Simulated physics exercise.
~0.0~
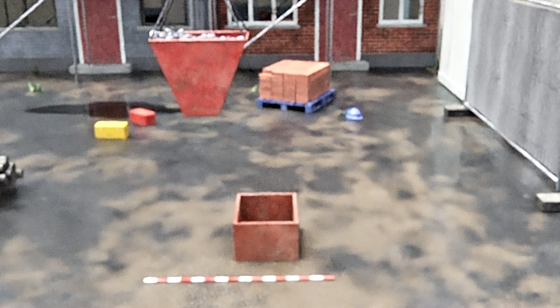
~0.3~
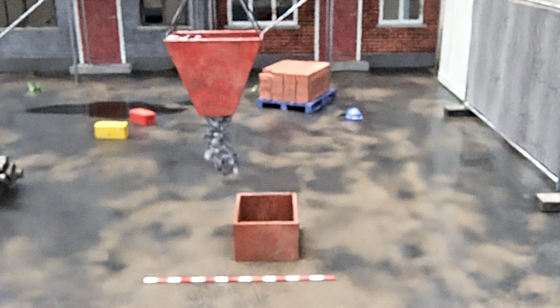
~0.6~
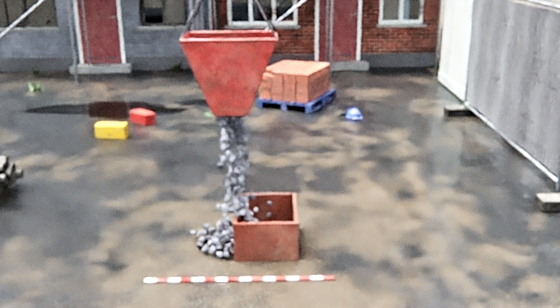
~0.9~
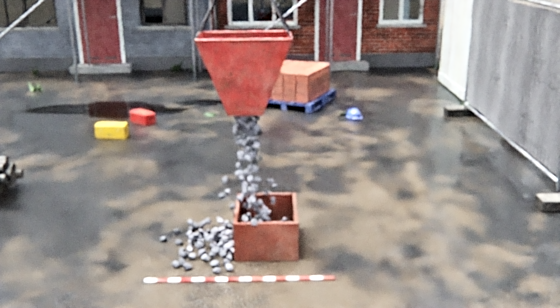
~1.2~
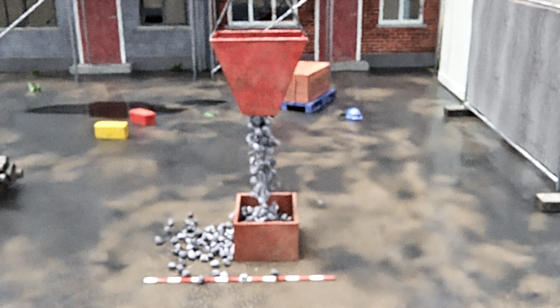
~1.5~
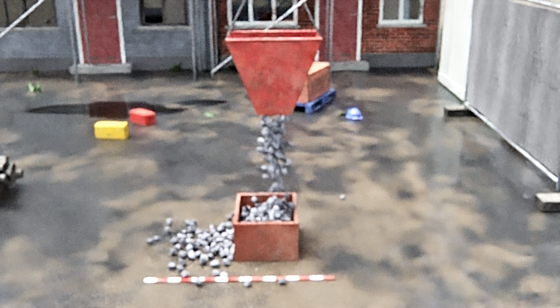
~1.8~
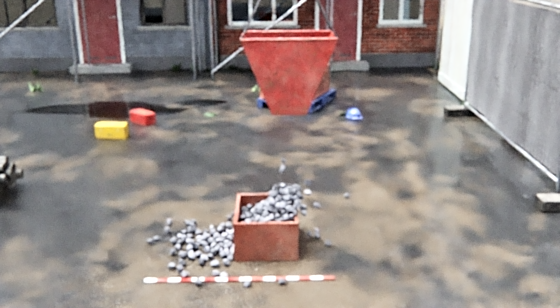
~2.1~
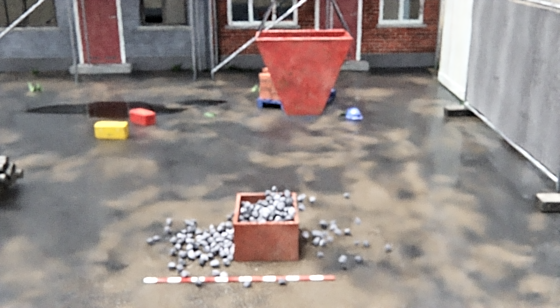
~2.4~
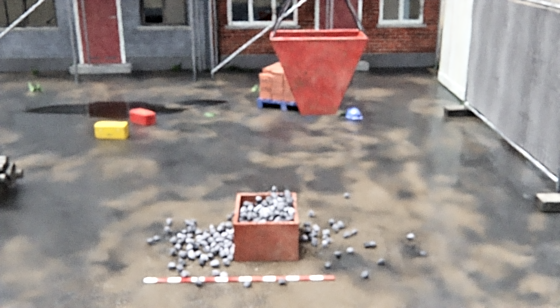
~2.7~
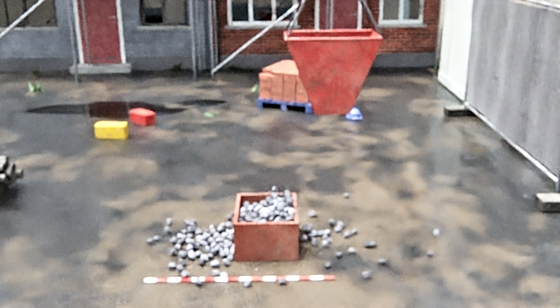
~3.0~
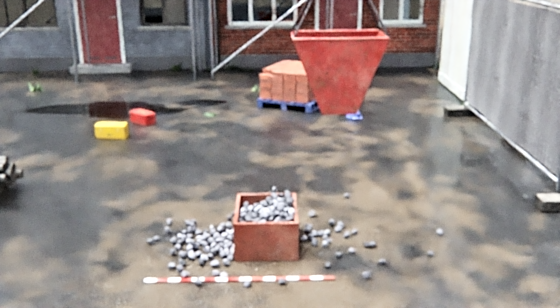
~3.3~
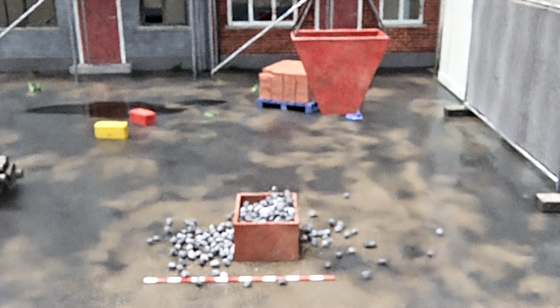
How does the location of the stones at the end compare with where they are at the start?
At the start the stones are up inside the red hopper, out of sight. By the end they are lower down, mostly heaped in the square bin, with the rest scattered on the ground to its left and right.
In this clip, a red hopper glides right across a wet yard, pouring grey stones first onto the ground left of a square bin, then into it, until empty. The hopper stops, leaving the bin heaped with most of the stones and others scattered on both sides.
